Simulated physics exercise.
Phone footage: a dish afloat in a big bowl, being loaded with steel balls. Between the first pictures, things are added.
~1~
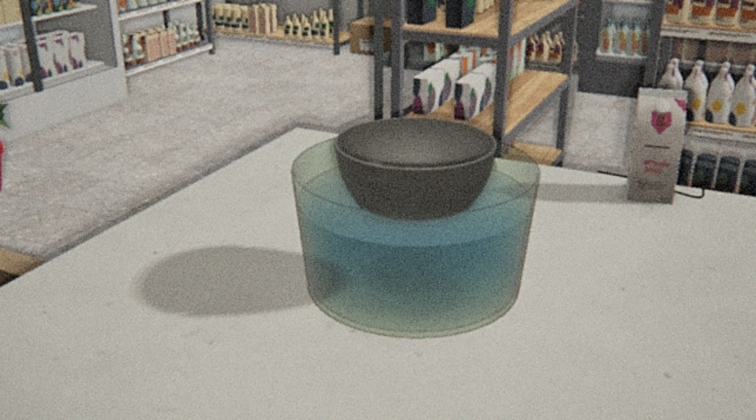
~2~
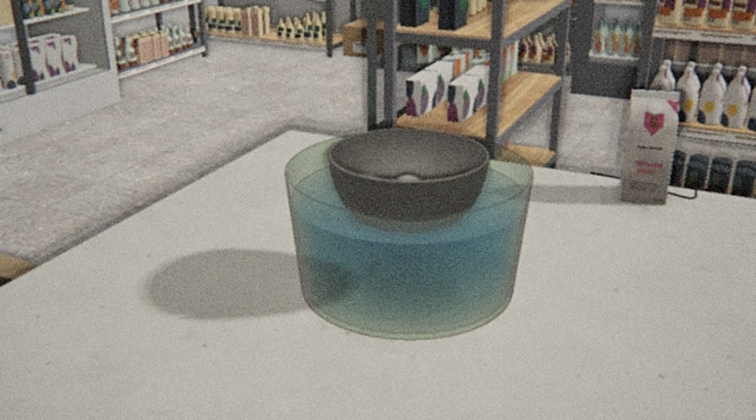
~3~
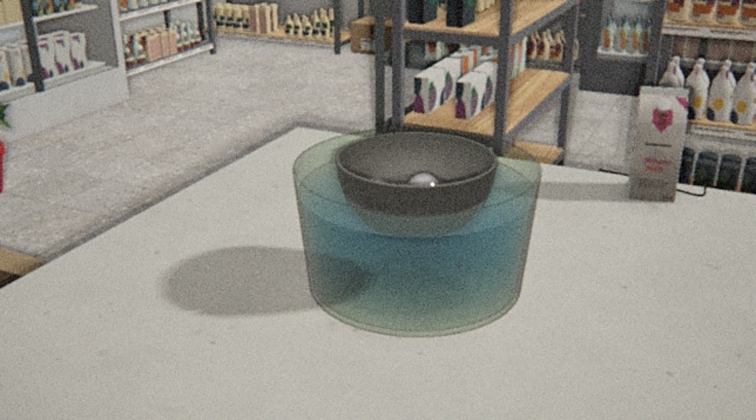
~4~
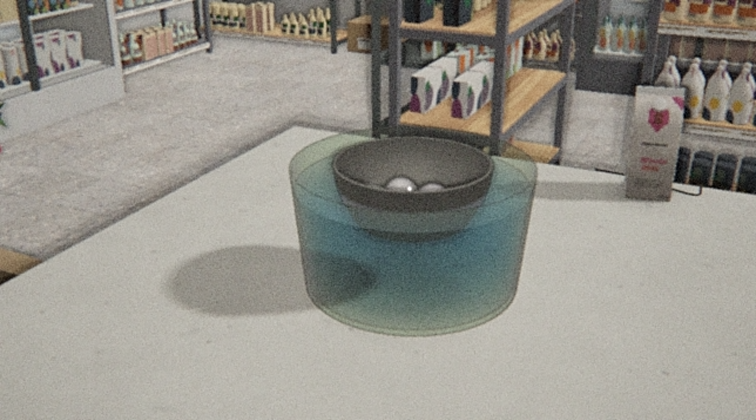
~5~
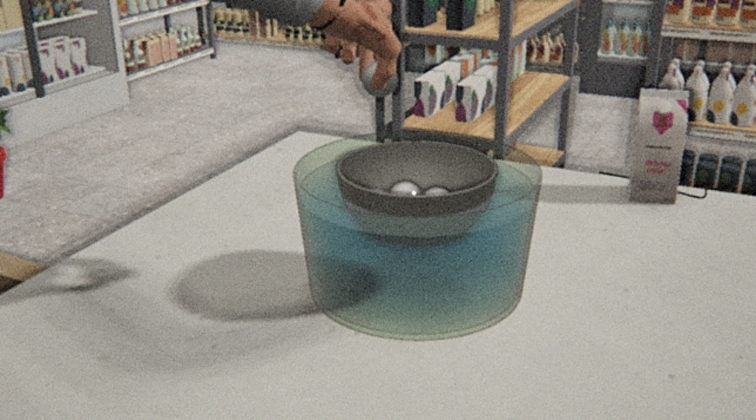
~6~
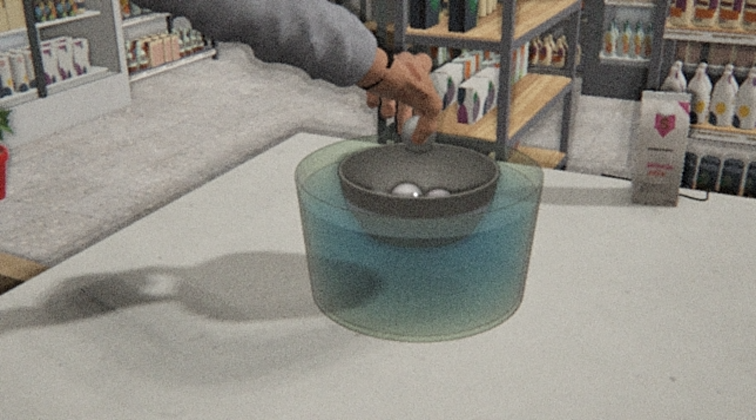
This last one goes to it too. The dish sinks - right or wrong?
Wrong.
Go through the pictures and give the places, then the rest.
Dish (415, 142) empty; most of its side above the surface, in the first frame.
Dish (409, 154) with one aboard; about two thirds of its side above the surface, in the second frame.
Dish (416, 158) with two aboard; about half of its side above the surface, in the third frame.
Dish (413, 164) with three aboard; about a third of its side above the surface, in the fourth frame.
Dish (417, 168) with three aboard; about a third of its side above the surface; the next steel ball in the hand at (380, 79), in the fifth frame.
Dish (419, 169) with three aboard; about a third of its side above the surface; the next steel ball in the hand at (419, 133), in the sixth frame.
Soon after, the steel ball is in and the dish dips.
Later, it steadies; about a fifth of its side above the surface.
In the end, the dish floats; about a fifth of its side above the surface.
